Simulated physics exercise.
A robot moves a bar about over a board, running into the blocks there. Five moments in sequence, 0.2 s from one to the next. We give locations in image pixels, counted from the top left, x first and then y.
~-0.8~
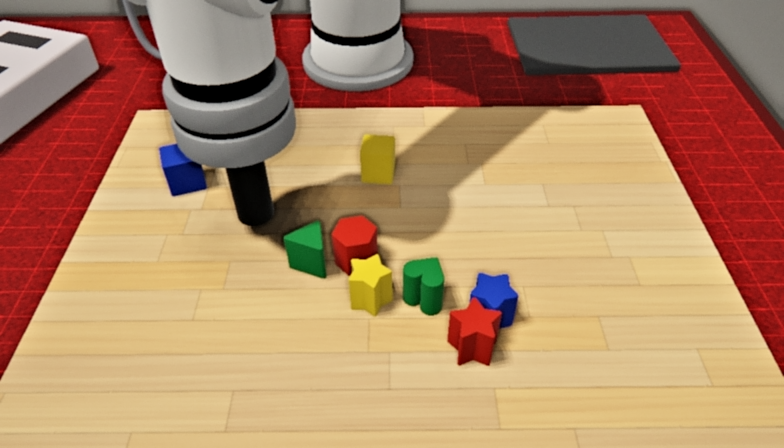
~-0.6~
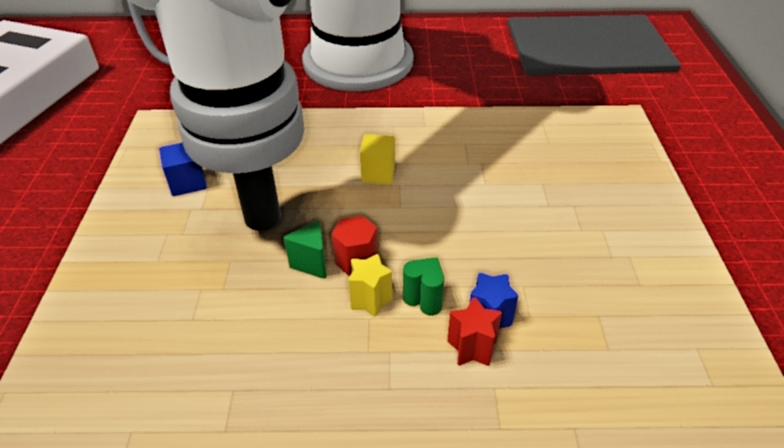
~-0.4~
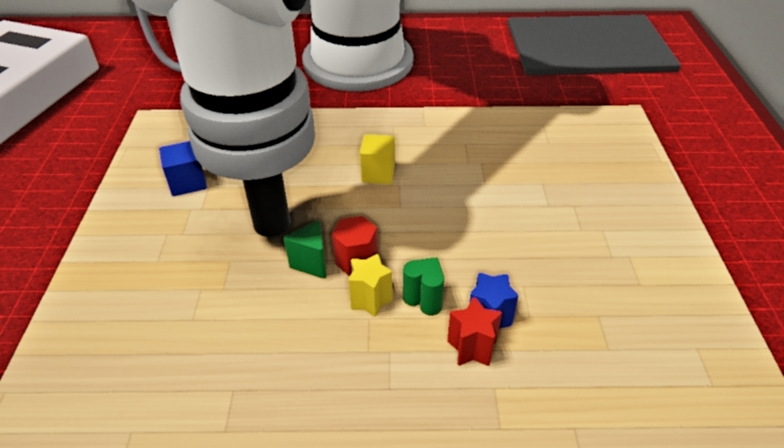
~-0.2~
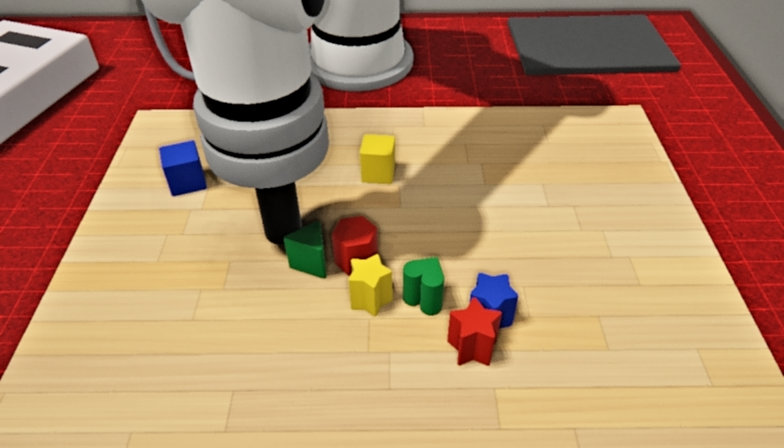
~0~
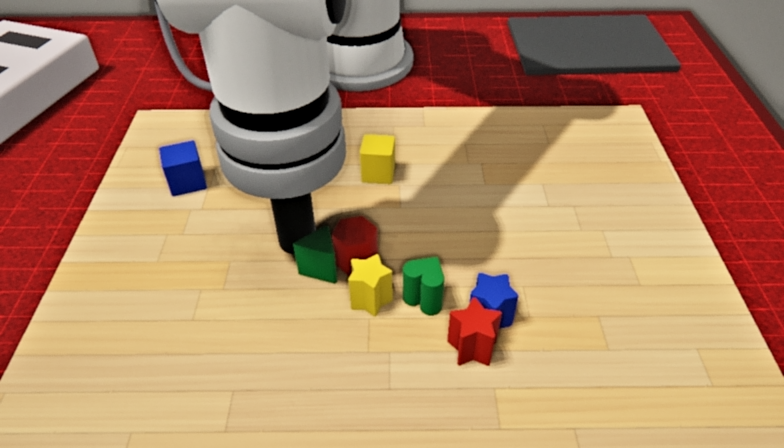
The footage shows a robot arm moving its black bar right and slightly toward the viewer across a wooden board of coloured blocks, reaching the green triangular block and nudging it slightly right while the other blocks stay still.
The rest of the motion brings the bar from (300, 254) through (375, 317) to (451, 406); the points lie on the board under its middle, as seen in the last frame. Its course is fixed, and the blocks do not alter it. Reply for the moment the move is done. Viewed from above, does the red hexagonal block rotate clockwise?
Short answer: No.
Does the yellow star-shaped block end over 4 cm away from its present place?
The answer is yes.
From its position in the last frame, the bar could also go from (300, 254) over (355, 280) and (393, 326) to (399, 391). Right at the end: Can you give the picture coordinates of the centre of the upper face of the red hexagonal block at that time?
Final place: (396, 236).
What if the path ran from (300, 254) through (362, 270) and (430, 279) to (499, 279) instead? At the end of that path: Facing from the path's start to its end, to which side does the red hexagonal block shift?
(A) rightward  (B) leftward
I'll go with B - leftward.
What follows on the original path. One third of the way, bar (349, 281); green triangular block (381, 278), turned 45° anticlockwise; red hexagonal block (367, 231), turned 35° anticlockwise; yellow star-shaped block (408, 297), turned 55° clockwise.
Two thirds of the way, bar (400, 331); green triangular block (439, 315), turned 50° anticlockwise; red hexagonal block (367, 231), turned 35° anticlockwise; yellow star-shaped block (460, 340), turned 55° clockwise; red star-shaped block (501, 333), turned 60° anticlockwise.
At the end, bar (453, 394); green triangular block (458, 324), turned 80° anticlockwise; red hexagonal block (367, 231), turned 35° anticlockwise; yellow star-shaped block (496, 368), turned 15° anticlockwise; red star-shaped block (516, 336), turned 90° anticlockwise.
